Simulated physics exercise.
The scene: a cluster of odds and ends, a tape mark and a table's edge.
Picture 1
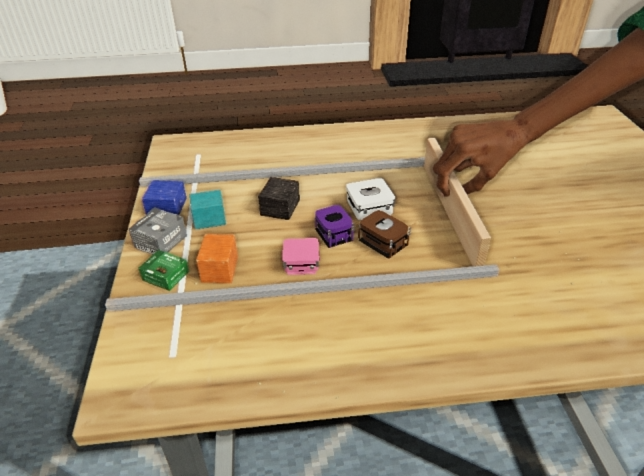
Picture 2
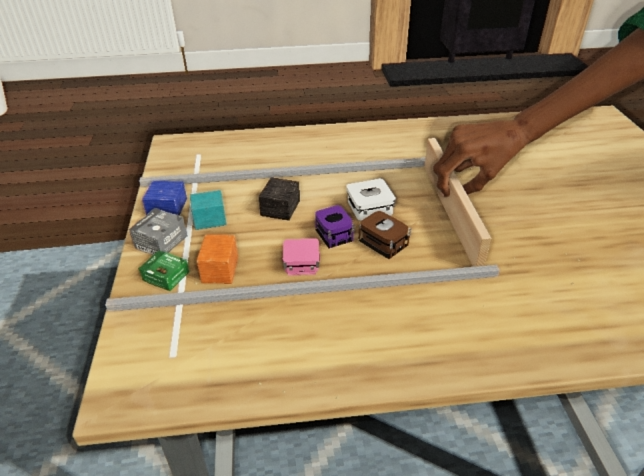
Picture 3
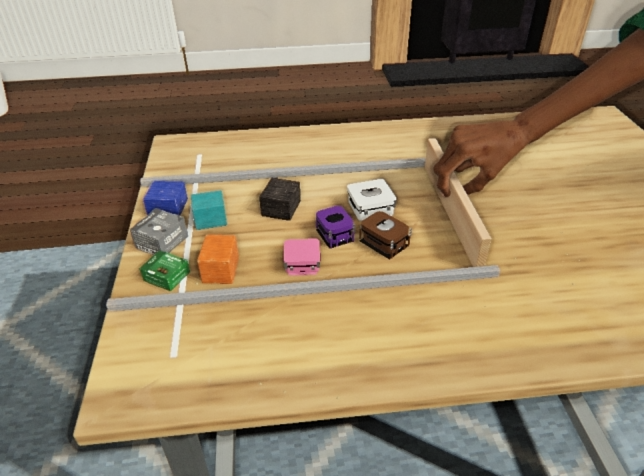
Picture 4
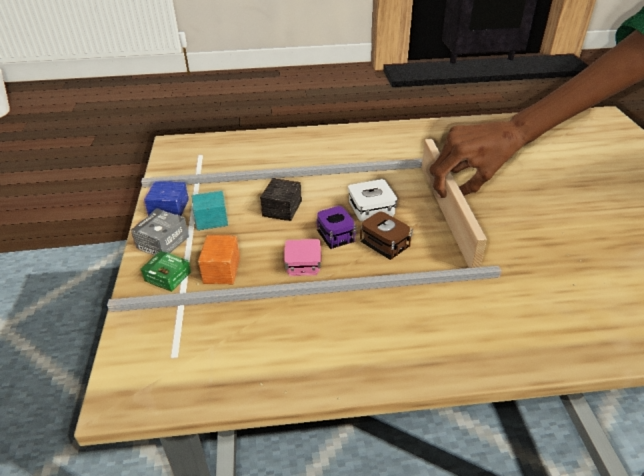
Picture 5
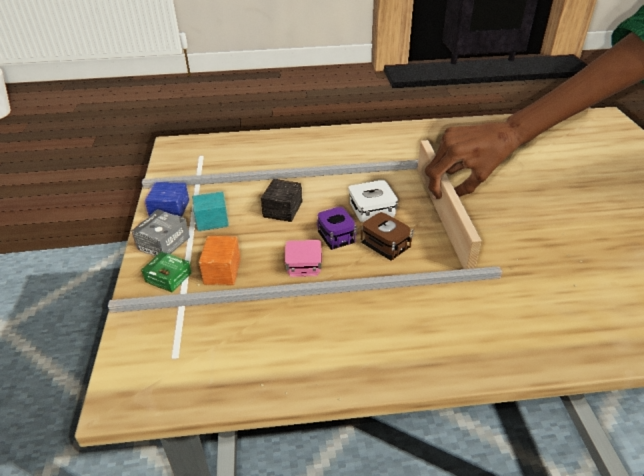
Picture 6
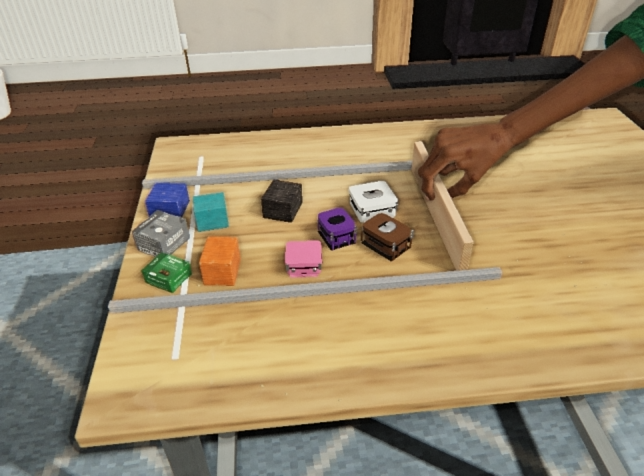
A hand held a wooden board upright between two rails on a table, kept it almost still at first, then slid it slightly left toward the colourful blocks and cases, which stayed put.
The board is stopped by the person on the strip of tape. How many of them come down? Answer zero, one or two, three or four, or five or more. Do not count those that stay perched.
Three or four.
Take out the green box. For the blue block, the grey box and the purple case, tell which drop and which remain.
Blue block: Over the edge; grey box: Over the edge; purple case: Still there.
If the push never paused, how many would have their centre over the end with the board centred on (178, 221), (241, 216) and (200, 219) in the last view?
The numbers are 5, 0 and 4.
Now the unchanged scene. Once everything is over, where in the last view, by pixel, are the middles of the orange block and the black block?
First: About (134, 269); second: About (135, 213).
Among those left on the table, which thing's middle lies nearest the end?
It would be the black block.
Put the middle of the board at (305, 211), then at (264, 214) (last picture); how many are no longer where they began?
Note: First position 5; second position 9.
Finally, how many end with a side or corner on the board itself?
All in all, 3.
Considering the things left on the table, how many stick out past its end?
The count would be 1.
Early on, none off yet; blue block at rest near (168, 201); grey box at rest near (161, 235); green box at rest near (167, 272).
A while later, none off yet; blue block travelled about its own width near (145, 196); grey box travelled a little near (144, 242); green box travelled about its own width near (134, 279).
Finally, the number that fall off is three or four; lost, turquoise block, green box, grey box and blue block.
